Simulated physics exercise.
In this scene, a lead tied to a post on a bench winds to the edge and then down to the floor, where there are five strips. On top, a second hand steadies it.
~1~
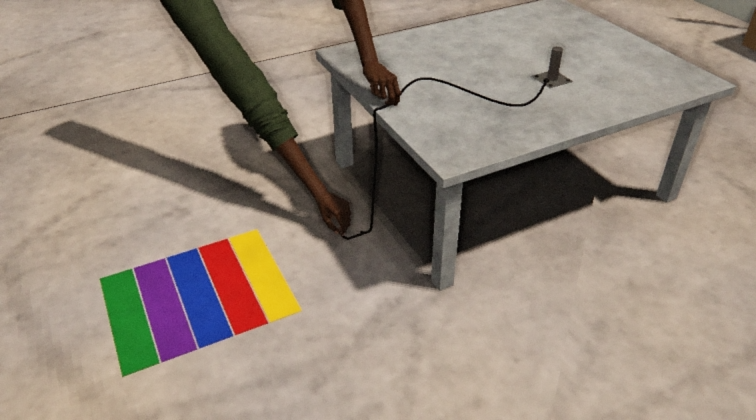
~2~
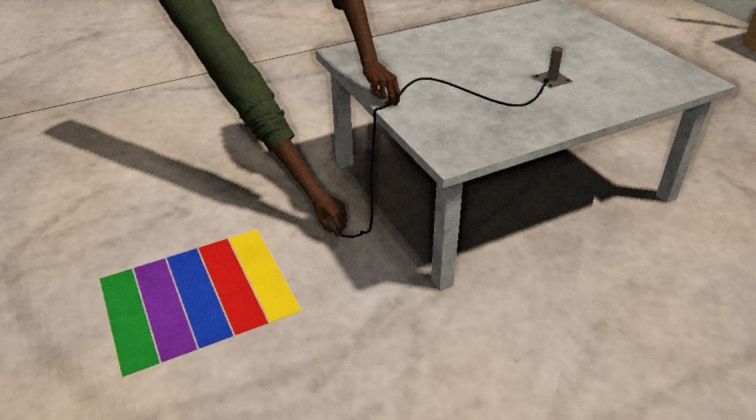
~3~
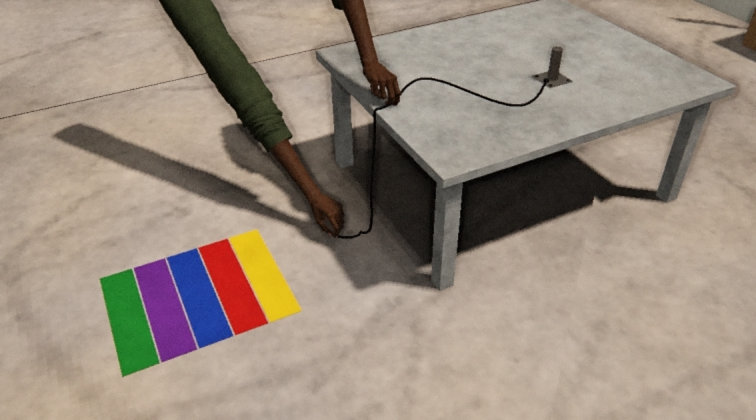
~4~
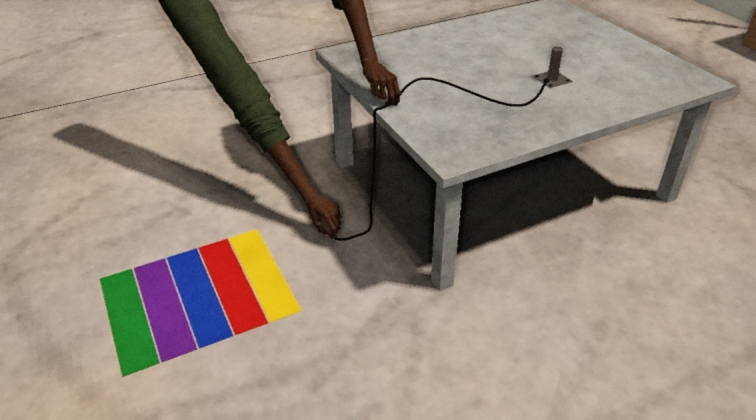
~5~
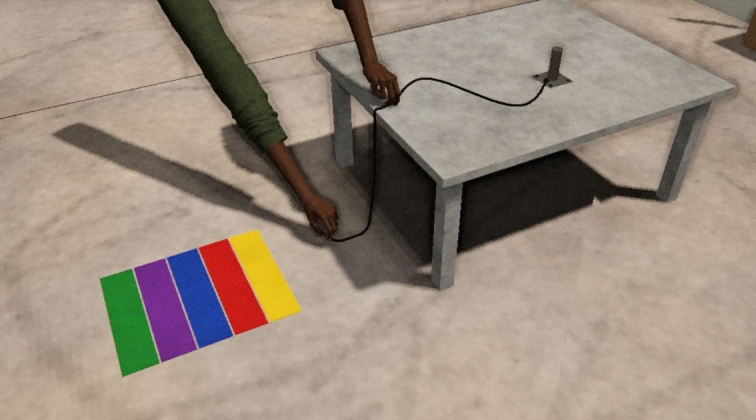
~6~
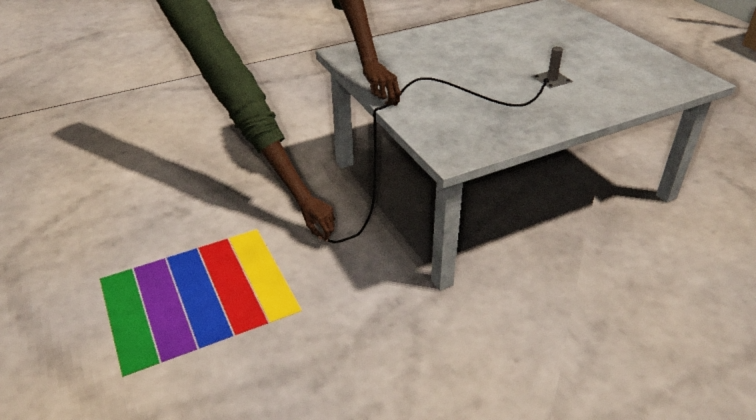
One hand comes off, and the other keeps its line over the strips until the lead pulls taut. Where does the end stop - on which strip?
On the purple strip.
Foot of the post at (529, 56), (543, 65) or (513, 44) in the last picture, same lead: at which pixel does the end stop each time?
Respectively (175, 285), (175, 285) and (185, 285).
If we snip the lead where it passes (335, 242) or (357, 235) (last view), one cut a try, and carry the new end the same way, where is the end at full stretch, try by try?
First (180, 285), then (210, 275).
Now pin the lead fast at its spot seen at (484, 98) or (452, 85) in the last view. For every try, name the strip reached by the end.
With the first choice you'd get blue, with the second red.
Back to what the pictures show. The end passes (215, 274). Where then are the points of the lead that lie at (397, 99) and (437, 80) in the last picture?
Approx. (364, 143); approx. (408, 106).
Soon after, end near (215, 274); over red.
After that, end near (181, 285); over blue.
At the stop, end near (161, 292); over purple. It halts on the purple strip.
